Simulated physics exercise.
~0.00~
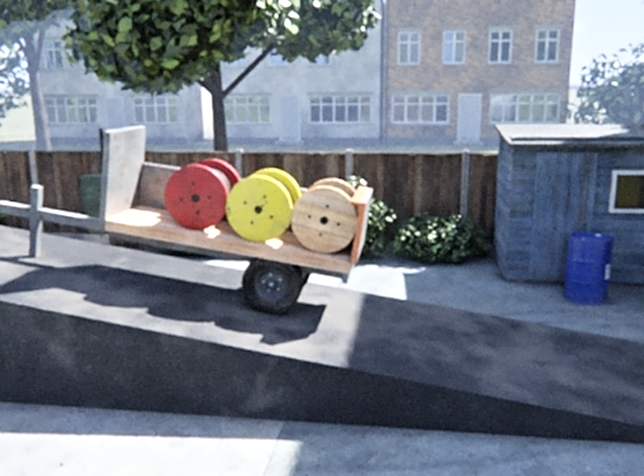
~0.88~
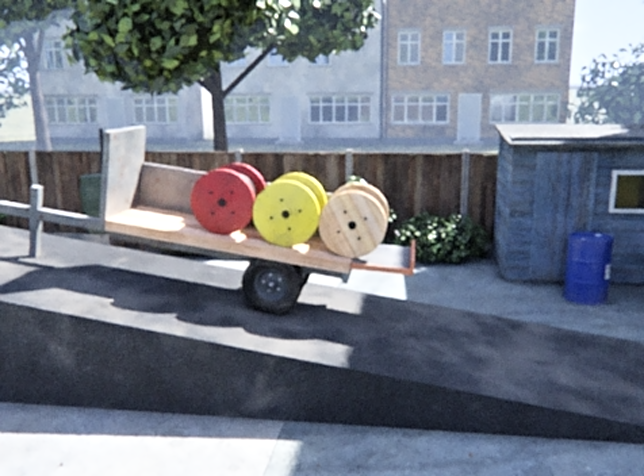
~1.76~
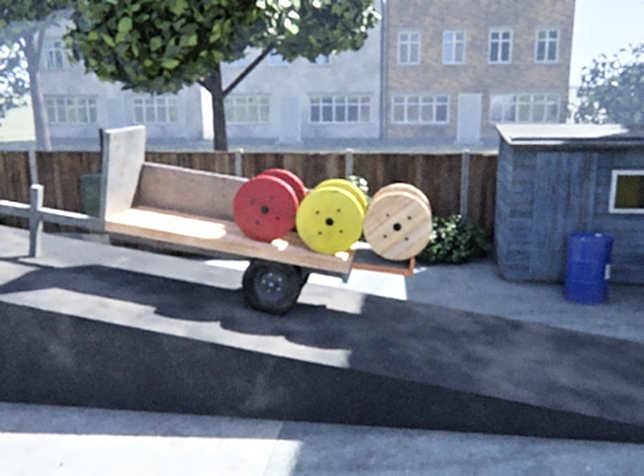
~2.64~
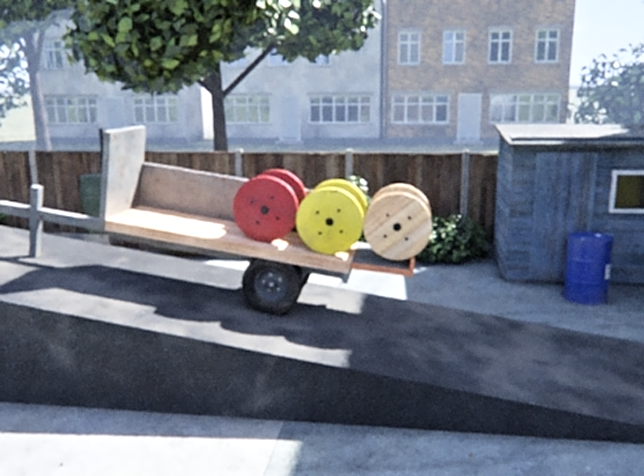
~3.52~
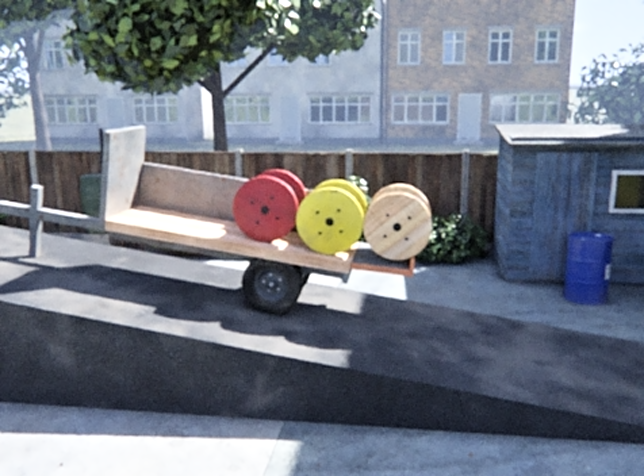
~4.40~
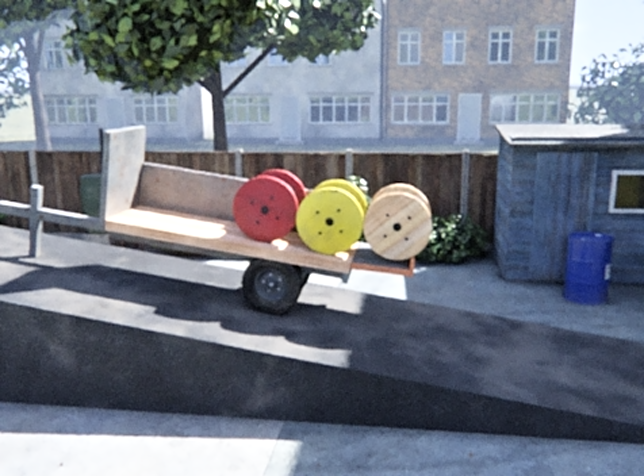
The clip shows red, yellow and wooden cable reels on a sloping trailer as its tailgate swings down at the right. The reels roll right until the wooden one rests on the lowered gate, and all three stay still in a row, none falling off.
